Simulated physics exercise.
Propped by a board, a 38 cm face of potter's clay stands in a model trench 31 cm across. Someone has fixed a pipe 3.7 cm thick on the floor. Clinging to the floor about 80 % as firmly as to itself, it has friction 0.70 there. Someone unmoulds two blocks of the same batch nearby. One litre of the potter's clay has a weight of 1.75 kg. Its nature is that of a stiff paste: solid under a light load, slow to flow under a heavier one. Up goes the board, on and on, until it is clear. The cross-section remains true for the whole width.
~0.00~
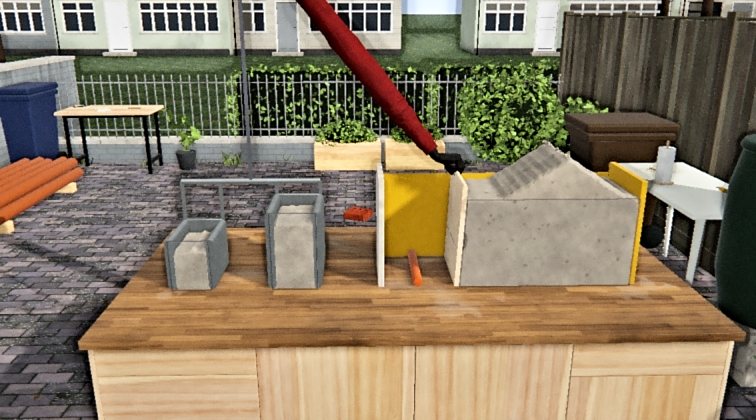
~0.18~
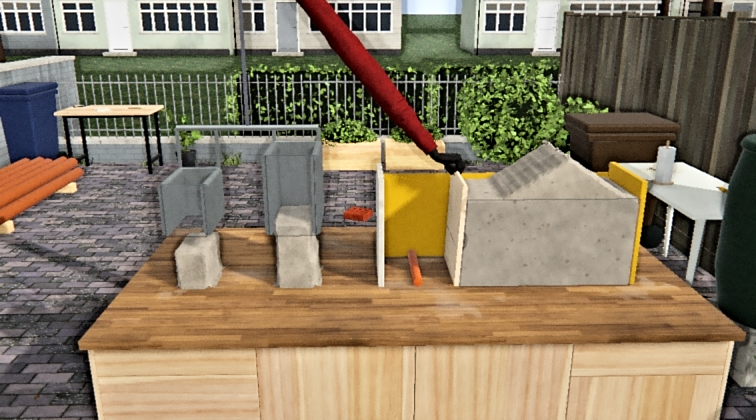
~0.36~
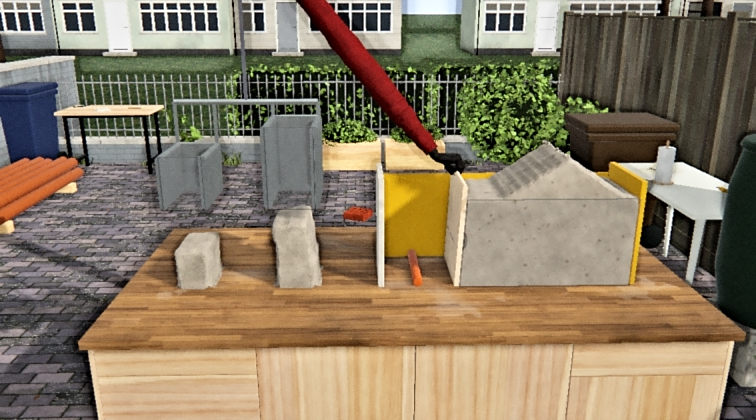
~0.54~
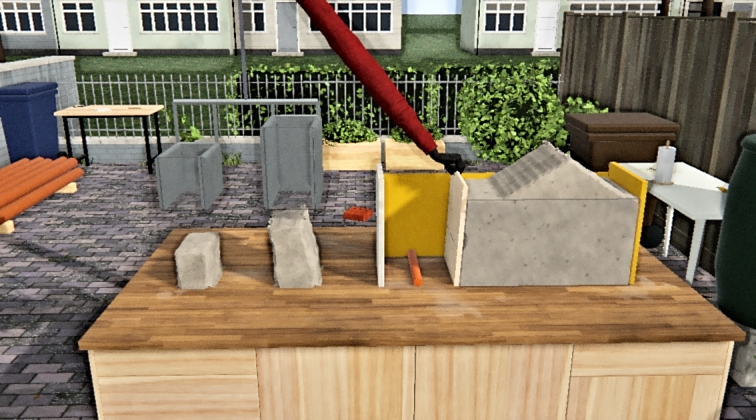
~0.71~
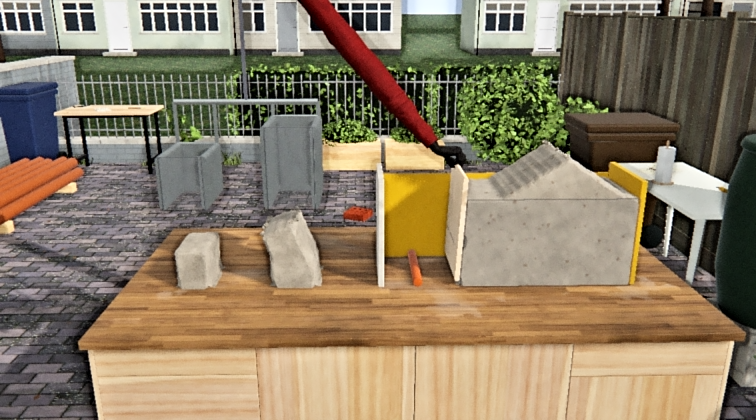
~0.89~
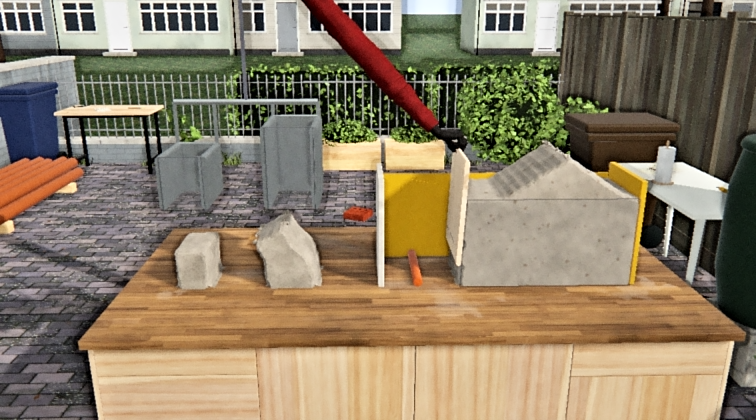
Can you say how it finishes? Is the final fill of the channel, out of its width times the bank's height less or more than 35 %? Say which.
It comes out less.
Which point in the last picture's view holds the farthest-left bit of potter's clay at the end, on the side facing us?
Position: Approx. (424, 283).
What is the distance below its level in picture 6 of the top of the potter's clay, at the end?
By my estimate, near 10.0 cm.
After 1.19 s, the face still stands, with nothing on top of the pipe; the channel is 0 % full.
After 1.54 s, the face still stands, with nothing on top of the pipe; the channel is 0 % full.
After 1.89 s, the fallen stuff reaches 13 % of the way across, with nothing on top of the pipe; the channel is 8 % full.
After 2.24 s, the fallen stuff reaches 40 % of the way across, with nothing on top of the pipe; the channel is 25 % full.
After 2.82 s, the fallen stuff reaches 47 % of the way across, with nothing on top of the pipe; the channel is 29 % full.
